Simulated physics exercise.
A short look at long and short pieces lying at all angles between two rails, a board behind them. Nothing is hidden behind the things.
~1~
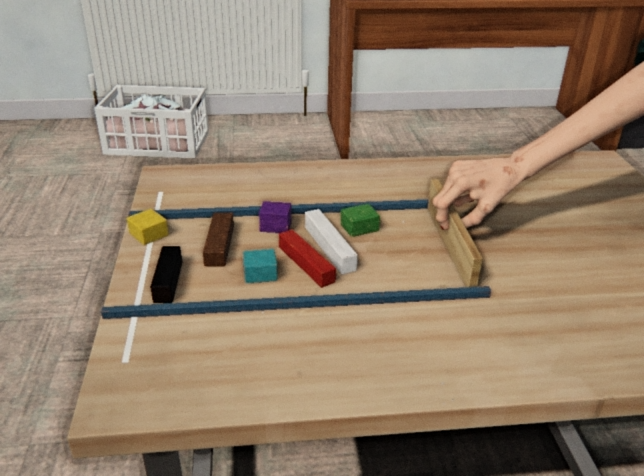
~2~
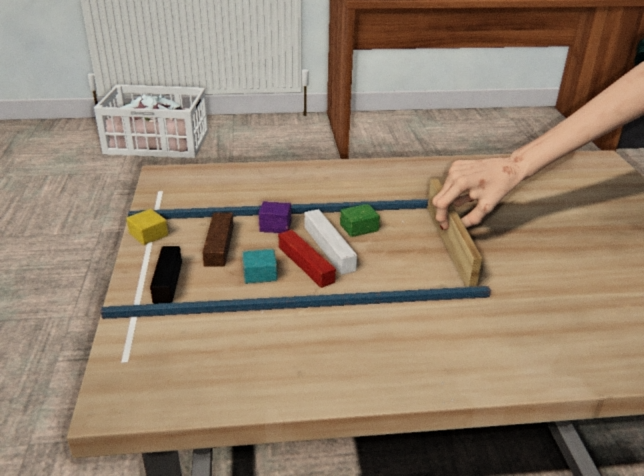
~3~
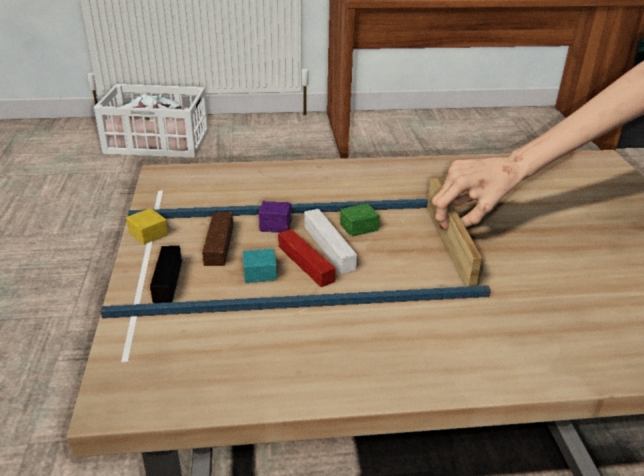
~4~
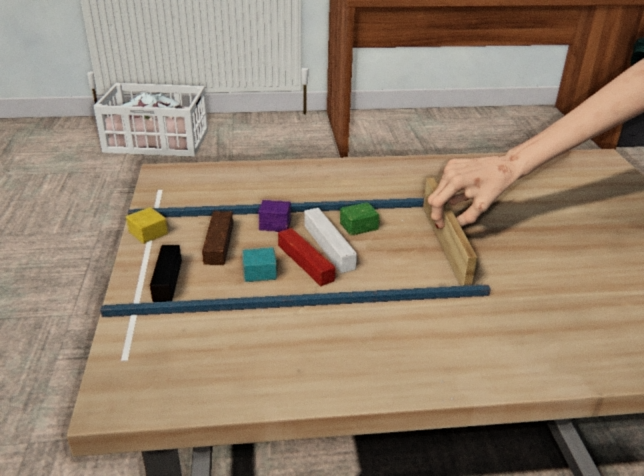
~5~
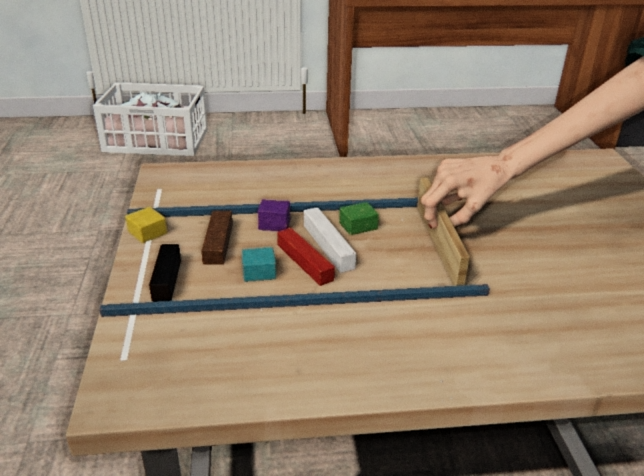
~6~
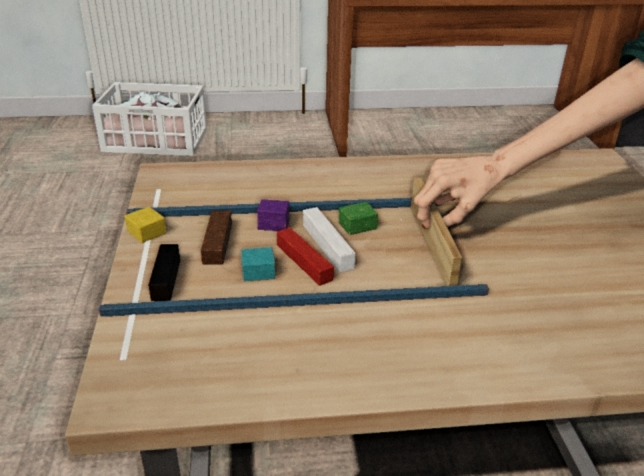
In the video, a hand holds a wooden board upright between two blue rails on a table, then slides it slightly left, while the colourful blocks and bars lying at various angles to its left stay still.
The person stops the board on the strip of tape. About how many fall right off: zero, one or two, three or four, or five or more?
Here the number that fall off is five or more.
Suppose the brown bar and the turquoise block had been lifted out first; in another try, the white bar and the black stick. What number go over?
First 3, then 4.
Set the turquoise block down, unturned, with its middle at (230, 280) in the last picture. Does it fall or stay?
Then it is lost.
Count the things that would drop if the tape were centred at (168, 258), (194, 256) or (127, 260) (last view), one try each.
The counts: 3, 1 and 8.
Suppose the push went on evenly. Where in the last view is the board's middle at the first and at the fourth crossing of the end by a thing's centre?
At (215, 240) for the first, at (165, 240) for the fourth.
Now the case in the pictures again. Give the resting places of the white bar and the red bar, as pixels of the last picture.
The white bar at (115, 252), the red bar at (108, 277).
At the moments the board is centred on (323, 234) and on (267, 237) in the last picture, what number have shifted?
4 and 6.
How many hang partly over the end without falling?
The number is 3.
Soon after, none off yet; yellow block at rest near (146, 224); black stick at rest near (165, 272); brown bar at rest near (217, 236).
After that, none off yet; yellow block moving near (140, 224); black stick displaced a little near (153, 273); brown bar displaced about its own width near (170, 239).
In the end, the number that fall off is five or more; gone, purple block, turquoise block, brown bar, black stick and yellow block.
